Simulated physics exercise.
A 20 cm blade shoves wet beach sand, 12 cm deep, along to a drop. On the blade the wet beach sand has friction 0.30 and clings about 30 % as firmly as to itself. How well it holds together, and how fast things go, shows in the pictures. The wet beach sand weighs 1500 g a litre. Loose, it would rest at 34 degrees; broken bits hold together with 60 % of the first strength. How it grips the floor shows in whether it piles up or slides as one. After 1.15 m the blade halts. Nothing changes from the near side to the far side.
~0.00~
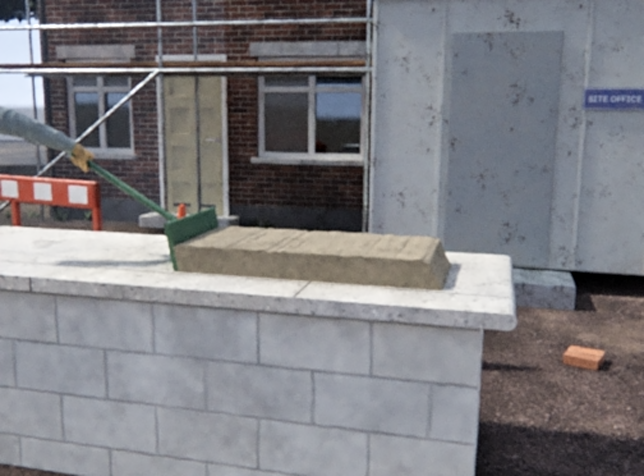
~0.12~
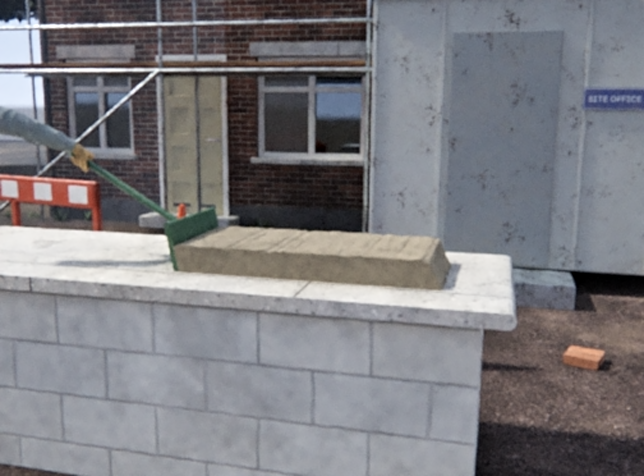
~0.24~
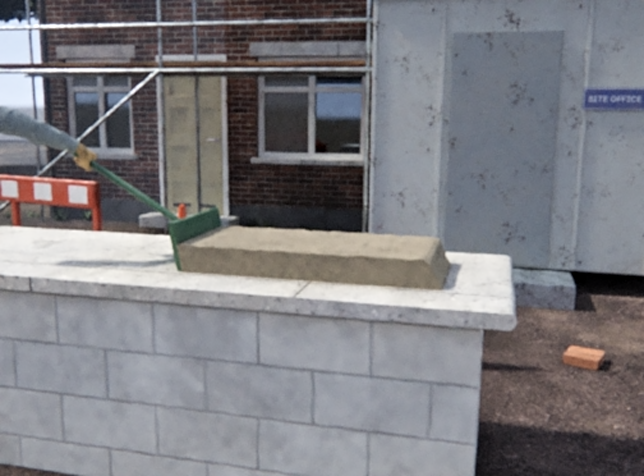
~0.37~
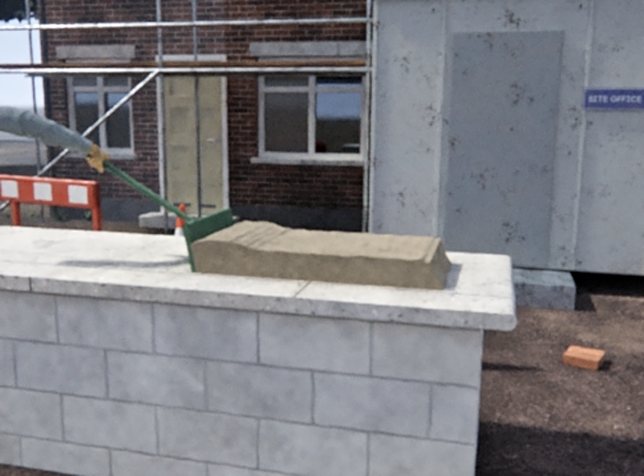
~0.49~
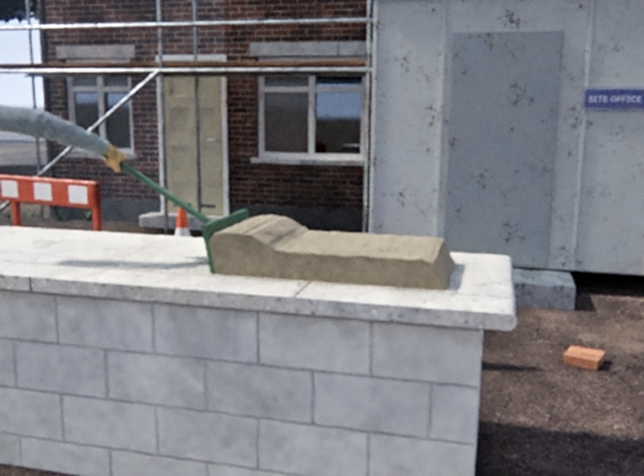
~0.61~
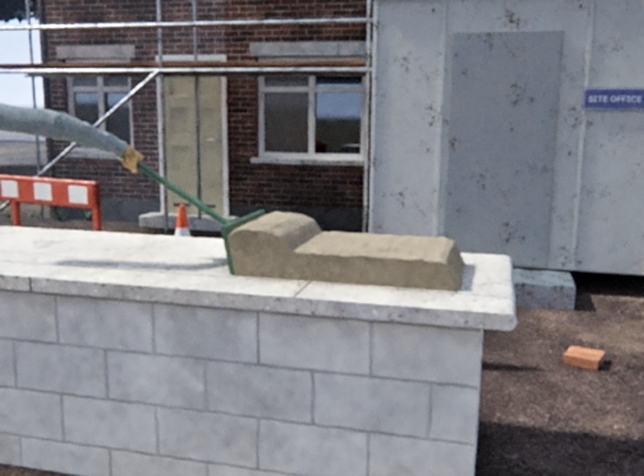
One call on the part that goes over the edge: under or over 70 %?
It comes out under 70 %.
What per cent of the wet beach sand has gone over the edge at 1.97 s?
About 50 %.
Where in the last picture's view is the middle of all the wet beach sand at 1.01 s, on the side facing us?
Around (395, 269).
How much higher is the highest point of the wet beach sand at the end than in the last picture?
Roughly 0 cm.
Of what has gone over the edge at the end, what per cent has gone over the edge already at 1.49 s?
Some 40 per cent.
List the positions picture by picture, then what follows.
The first picture shows foot of the blade at (179, 272), not yet moved; front end of the wet beach sand at (439, 290), piled 11 cm high.
The second picture shows foot of the blade at (179, 272), not yet moved; front end of the wet beach sand at (439, 290), piled 11 cm high.
The third picture shows foot of the blade at (182, 272), moved 1.7 cm; front end of the wet beach sand at (439, 290), piled 12 cm high.
The fourth picture shows foot of the blade at (197, 273), moved 8.3 cm; front end of the wet beach sand at (441, 290), piled 15 cm high.
The fifth picture shows foot of the blade at (216, 275), moved 17 cm; front end of the wet beach sand at (444, 290), piled 18 cm high.
The sixth picture shows foot of the blade at (235, 276), moved 26 cm; front end of the wet beach sand at (457, 291), piled 20 cm high.
By 1.01 s, 0 % has gone over the edge.
By 1.49 s, 23 % has gone over the edge.
By 1.97 s, 50 % has gone over the edge.
By 2.45 s, 60 % has gone over the edge.
By 3.10 s, at the end, 60 % has gone over the edge.
